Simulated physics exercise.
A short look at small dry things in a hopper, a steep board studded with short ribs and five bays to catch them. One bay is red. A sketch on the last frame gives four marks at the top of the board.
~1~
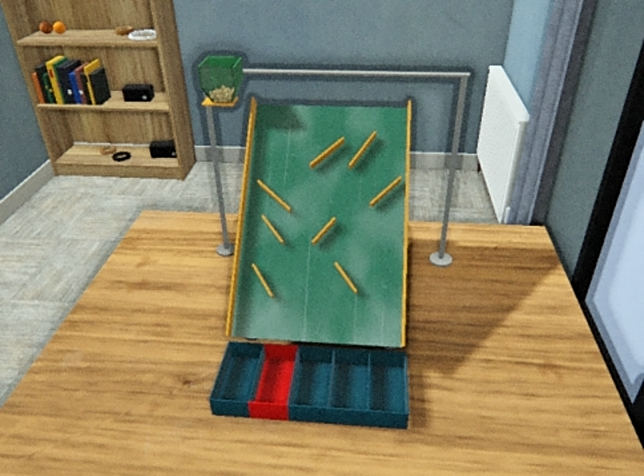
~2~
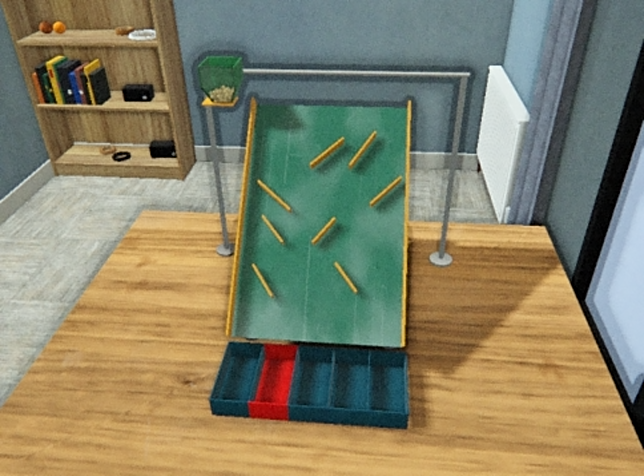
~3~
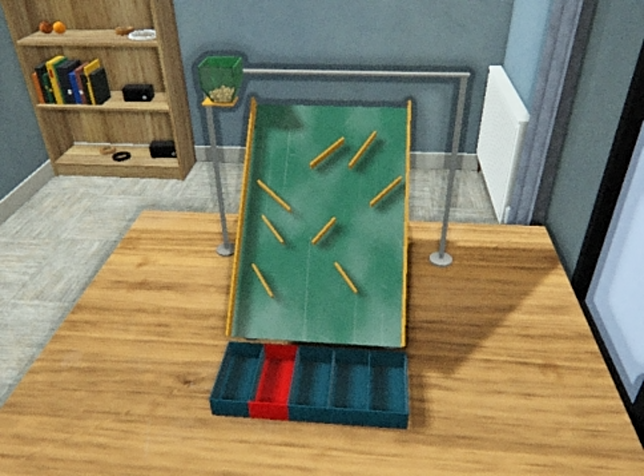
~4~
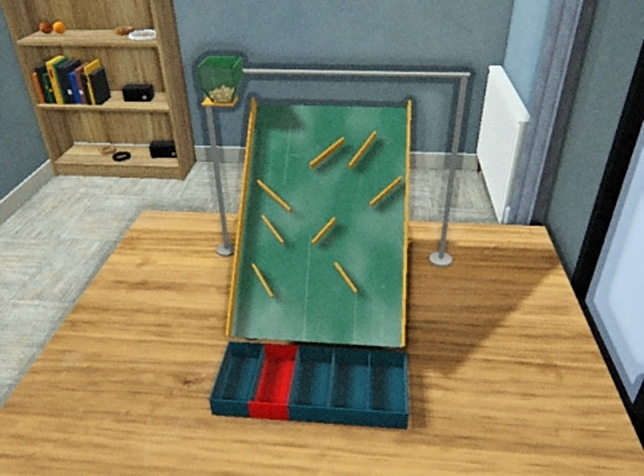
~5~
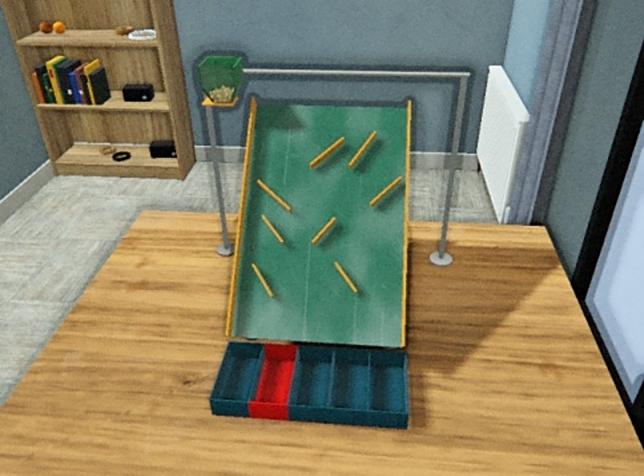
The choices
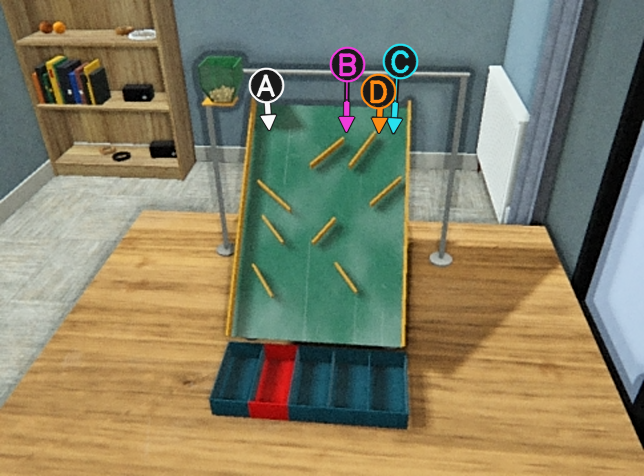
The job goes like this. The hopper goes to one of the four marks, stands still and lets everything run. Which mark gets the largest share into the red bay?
B beats the others.
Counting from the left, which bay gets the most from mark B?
The second.
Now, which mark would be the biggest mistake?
Here it is mark C.
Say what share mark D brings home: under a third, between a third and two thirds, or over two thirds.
It is between a third and two thirds.
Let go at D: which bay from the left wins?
It is the second one.
On the marked copy, mark A meets the board at (268, 124); mark B meets the board at (346, 126); mark C meets the board at (393, 127); mark D meets the board at (379, 127).
If A is chosen, about a third in the red bay, about a third in other bays, about a quarter outside the box.
If B is chosen, about half in the red bay, about a third in other bays, a small part outside the box.
If C is chosen, about a quarter in the red bay, about half in other bays, a stray few held on the board, about a quarter outside the box.
If D is chosen, about a third in the red bay, about half in other bays, a small part outside the box.
